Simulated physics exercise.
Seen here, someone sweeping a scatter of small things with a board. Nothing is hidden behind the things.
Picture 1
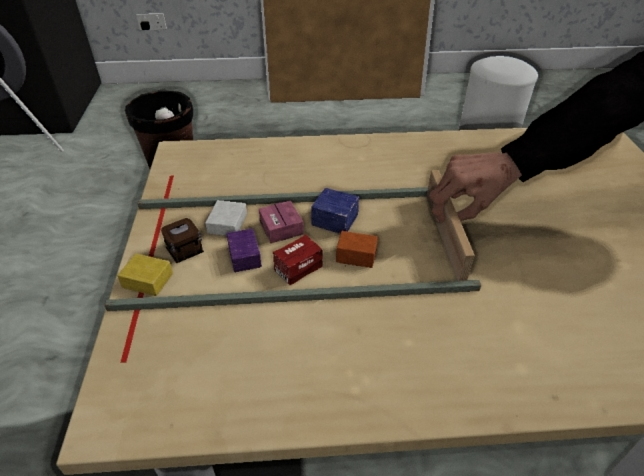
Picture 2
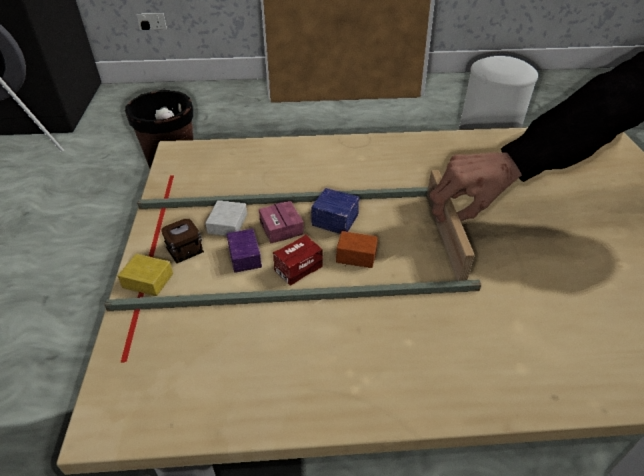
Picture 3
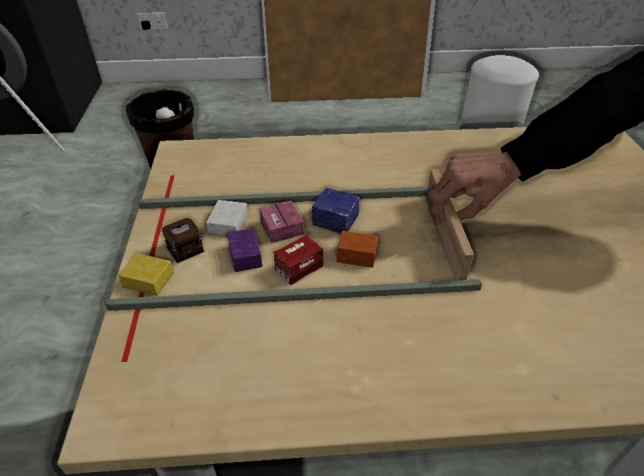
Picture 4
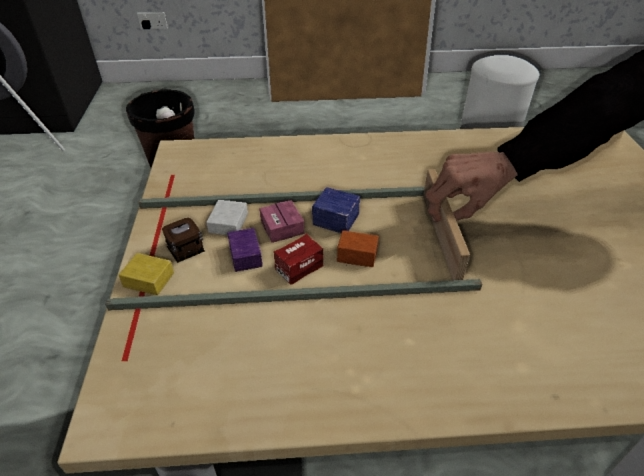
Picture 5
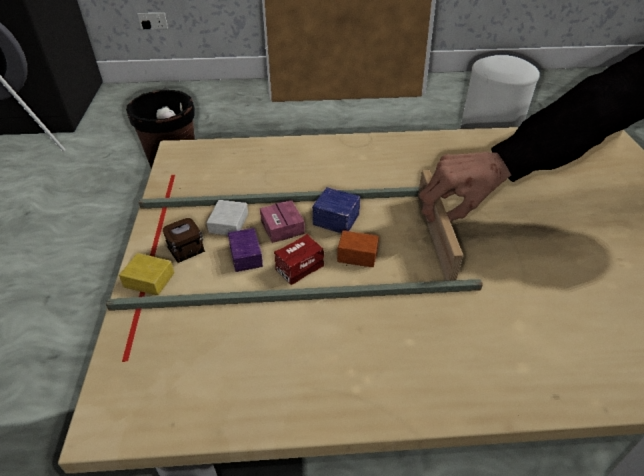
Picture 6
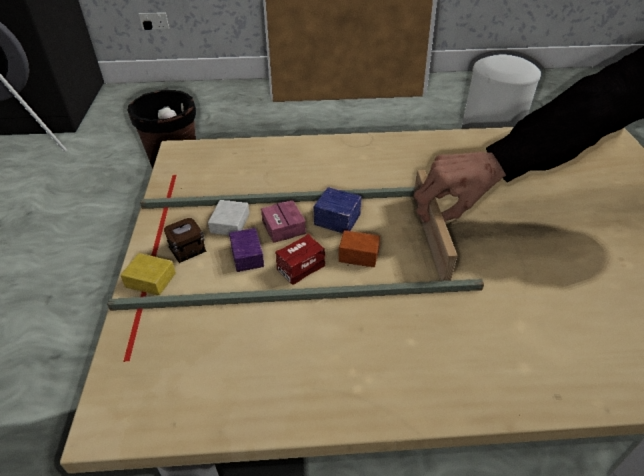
On a wooden tabletop, a hand sliding a board slightly left between two rails, the scattered small coloured blocks lying still.
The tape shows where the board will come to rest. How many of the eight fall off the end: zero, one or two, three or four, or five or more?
Outcome: The number that fall off is five or more.
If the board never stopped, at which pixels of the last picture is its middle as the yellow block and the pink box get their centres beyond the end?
Its middle is around (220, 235) and around (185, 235).
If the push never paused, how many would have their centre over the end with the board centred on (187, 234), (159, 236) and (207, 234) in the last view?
The counts: 3, 6 and 3.
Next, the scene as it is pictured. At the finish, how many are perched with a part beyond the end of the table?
It comes to 2.
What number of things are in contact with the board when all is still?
It touches 2.
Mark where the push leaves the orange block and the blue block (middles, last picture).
Near (129, 264) and (138, 224).
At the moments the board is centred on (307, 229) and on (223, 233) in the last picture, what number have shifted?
First 6, then 8.
A little later, none off yet; yellow block at rest near (149, 274); brown case at rest near (185, 239); white block at rest near (229, 218).
Next, none off yet; yellow block shifted a little near (137, 274); brown case shifted about its own width near (148, 242); white block shifted well along near (156, 219).
When it is over, the number that fall off is five or more; down, red box, pink box, purple block, white block, brown case and yellow block.
